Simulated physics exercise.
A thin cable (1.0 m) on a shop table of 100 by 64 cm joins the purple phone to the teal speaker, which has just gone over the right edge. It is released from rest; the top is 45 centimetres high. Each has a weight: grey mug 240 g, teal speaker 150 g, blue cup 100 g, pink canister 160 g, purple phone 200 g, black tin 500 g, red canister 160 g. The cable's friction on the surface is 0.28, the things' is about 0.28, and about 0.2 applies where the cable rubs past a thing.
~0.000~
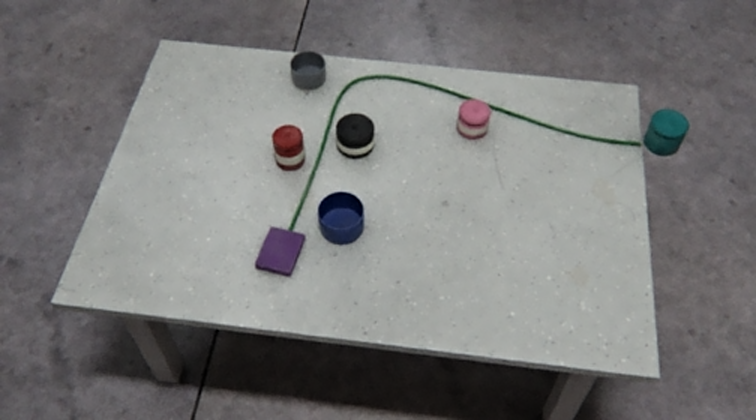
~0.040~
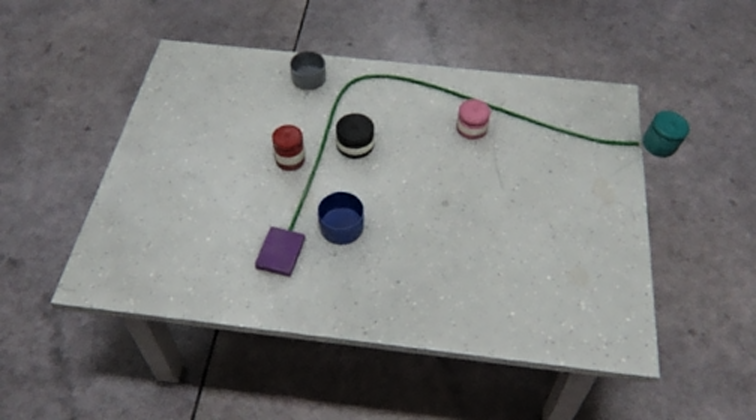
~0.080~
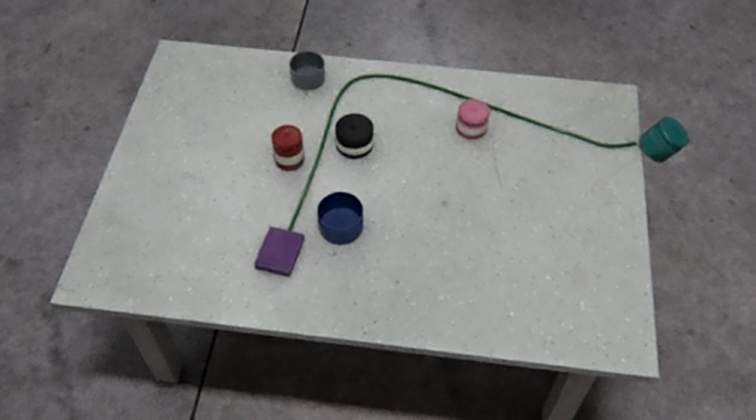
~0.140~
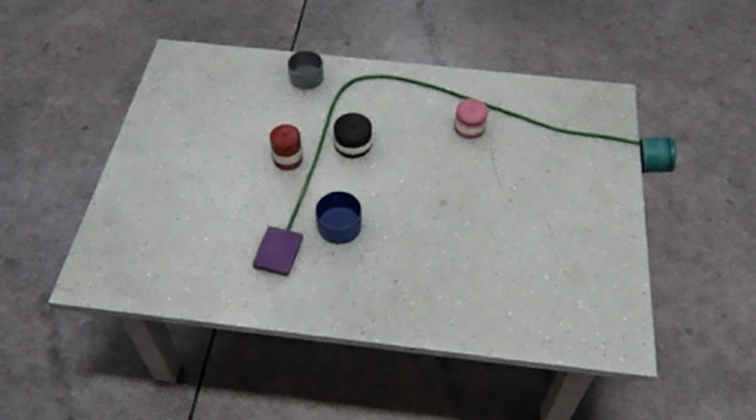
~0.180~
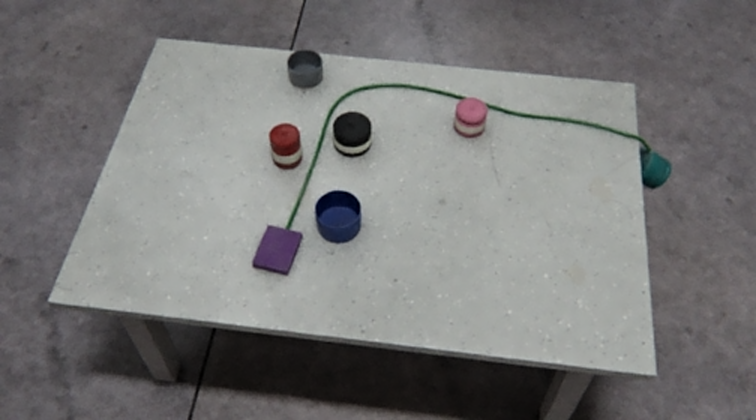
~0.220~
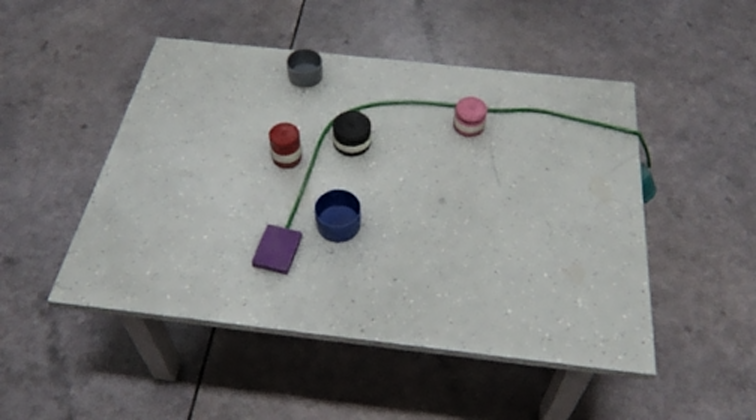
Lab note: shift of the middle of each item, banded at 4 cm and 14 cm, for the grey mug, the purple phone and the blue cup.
Bands: Grey mug - low band; purple phone - high band; blue cup - low band.
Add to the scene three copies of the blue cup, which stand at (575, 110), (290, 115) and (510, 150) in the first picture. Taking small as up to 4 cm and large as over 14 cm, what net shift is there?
In turn: Small, small, small.
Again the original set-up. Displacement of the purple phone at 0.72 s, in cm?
The purple phone is 20 cm out of place.
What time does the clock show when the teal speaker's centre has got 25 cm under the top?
At 0.46 s.
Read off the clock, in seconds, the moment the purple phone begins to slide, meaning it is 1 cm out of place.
The purple phone gets there close to 0.30 s.
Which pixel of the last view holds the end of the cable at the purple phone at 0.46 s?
Around (311, 190).
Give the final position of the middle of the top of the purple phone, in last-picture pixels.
You'll find it ending up somewhere near (323, 164).
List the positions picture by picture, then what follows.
Grey mug (308, 63); purple phone (280, 249); blue cup (341, 210); cable runs through (590, 137) (495, 108) (406, 79) (335, 108) (309, 184), in the first frame.
Teal speaker (671, 124); cable runs through (589, 138) (405, 79) (309, 183), in the second frame.
Teal speaker (664, 140); cable runs through (587, 139) (404, 79) (309, 183), in the third frame.
Teal speaker (657, 155); cable runs through (589, 135) (404, 79) (307, 183), in the fourth frame.
Teal speaker (648, 168); cable runs through (609, 129) (419, 87) (306, 182), in the fifth frame.
Grey mug (304, 61); purple phone (277, 246); blue cup (338, 208); cable runs through (638, 134) (540, 111) (443, 104) (306, 181), in the sixth frame.
At 0.5 s, the cable's tail end at (311, 190); purple phone 9 cm off its start, teal speaker over the edge, pink canister 3 cm off its start.
At 0.7 s, the cable's tail end at (330, 157); purple phone 18 cm off its start, teal speaker over the edge, pink canister 3 cm off its start.
At 1.0 s, the cable's tail end at (335, 151); purple phone 20 cm off its start at (323, 163), teal speaker over the edge, pink canister 3 cm off its start at (474, 118).
At 1.2 s, the cable's tail end at (335, 151); purple phone 20 cm off its start, teal speaker over the edge, pink canister 3 cm off its start.
At 2.4 s, the cable's tail end at (335, 151); purple phone 20 cm off its start at (323, 164), blue cup 0 cm off its start at (338, 208), grey mug 0 cm off its start at (304, 61), teal speaker over the edge.
